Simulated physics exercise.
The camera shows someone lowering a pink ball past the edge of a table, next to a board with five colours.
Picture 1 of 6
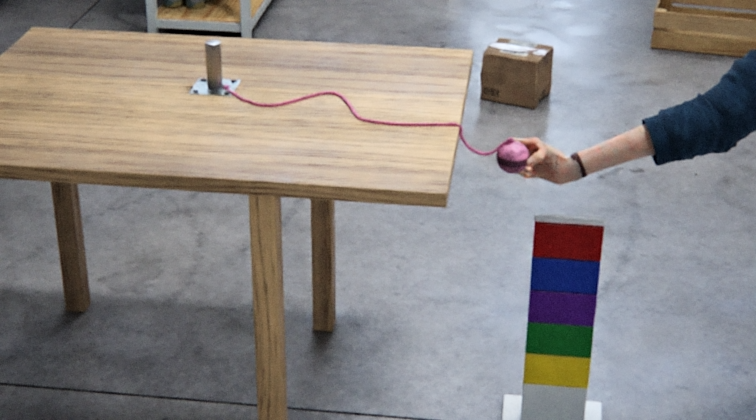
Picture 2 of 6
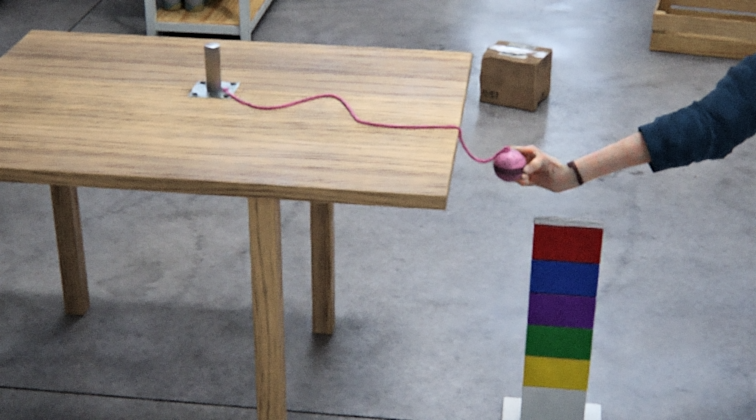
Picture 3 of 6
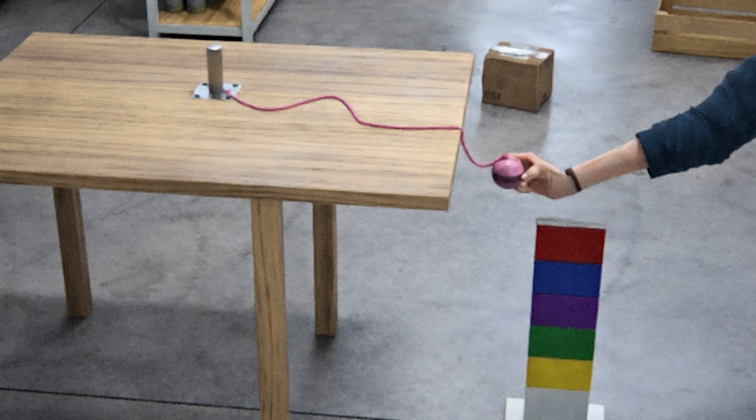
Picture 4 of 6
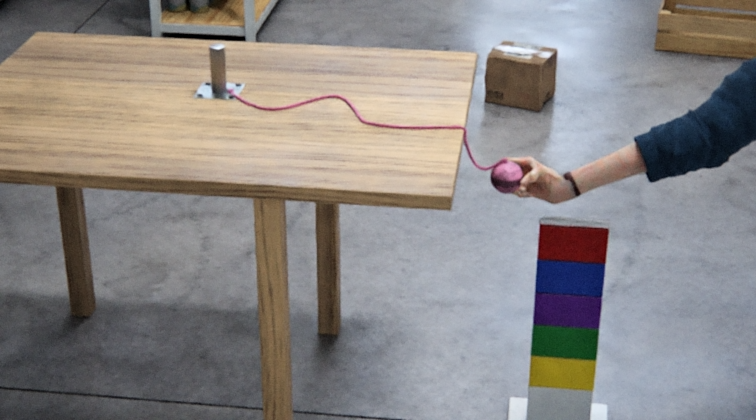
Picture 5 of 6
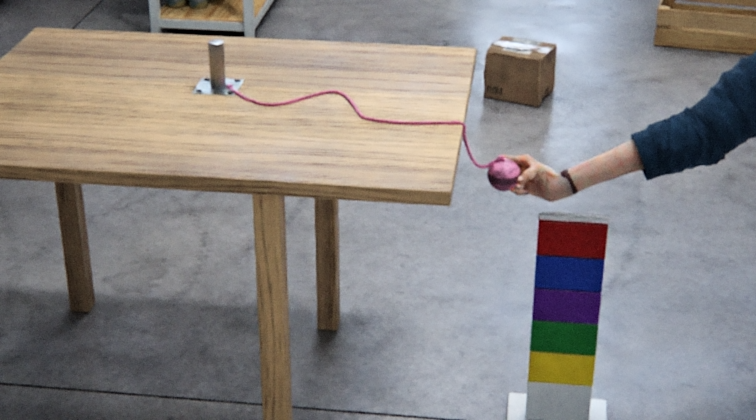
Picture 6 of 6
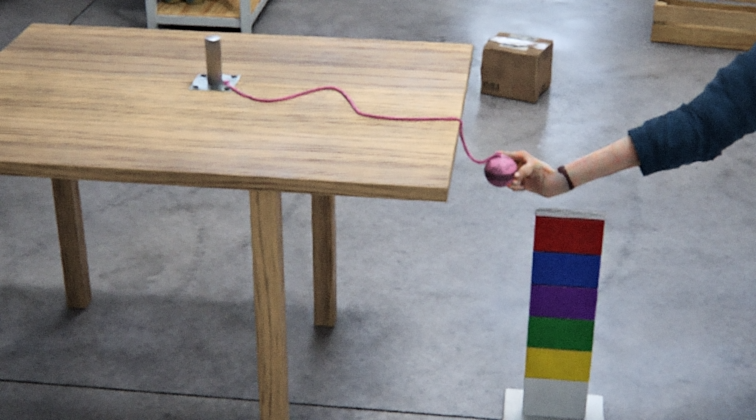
In a workshop-like room with a grey concrete floor, a wooden table is seen from slightly above, its right edge near the middle. A pink cord runs from a metal post on the tabletop over that edge to a pink ball held in a hand, left of and above an upright board banded red, blue, purple, green and yellow. The hand eases the ball slightly down and left, while the camera wavers faintly.
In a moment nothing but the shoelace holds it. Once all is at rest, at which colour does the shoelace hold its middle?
At blue.
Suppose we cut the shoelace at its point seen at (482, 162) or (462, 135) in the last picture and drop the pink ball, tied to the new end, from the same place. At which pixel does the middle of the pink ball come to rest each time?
Roughly (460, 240), then roughly (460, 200).
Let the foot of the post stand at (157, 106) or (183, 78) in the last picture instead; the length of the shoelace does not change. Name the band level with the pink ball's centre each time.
Answer, in order: Red, red.
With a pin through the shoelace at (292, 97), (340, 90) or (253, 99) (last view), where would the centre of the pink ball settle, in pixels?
In that order: (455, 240), (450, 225) and (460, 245).
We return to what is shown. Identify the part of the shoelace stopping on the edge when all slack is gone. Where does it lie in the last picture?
Close to (391, 118).
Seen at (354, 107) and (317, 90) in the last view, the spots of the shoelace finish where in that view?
Point one: (415, 105); point two: (344, 97).
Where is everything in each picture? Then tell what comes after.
In the first picture, pink ball (513, 157); red (568, 243); blue (565, 277); purple (562, 309); green (559, 341); yellow (557, 371).
In the second picture, pink ball (509, 165); shoelace through (240, 101) (297, 103) (347, 106) (383, 126) (458, 132).
In the third picture, pink ball (508, 173).
In the fourth picture, pink ball (507, 177); shoelace through (246, 102) (302, 104) (352, 106) (389, 126) (463, 132).
In the fifth picture, pink ball (504, 175).
In the sixth picture, pink ball (501, 171); shoelace through (241, 94) (298, 95) (348, 98) (384, 118) (459, 123).
A little later, ball near (484, 258); level with blue.
Next, ball near (433, 246); level with blue.
Later still, ball near (454, 257); level with blue.
When it is over, ball near (462, 258); level with blue. Its middle rests at the blue band.
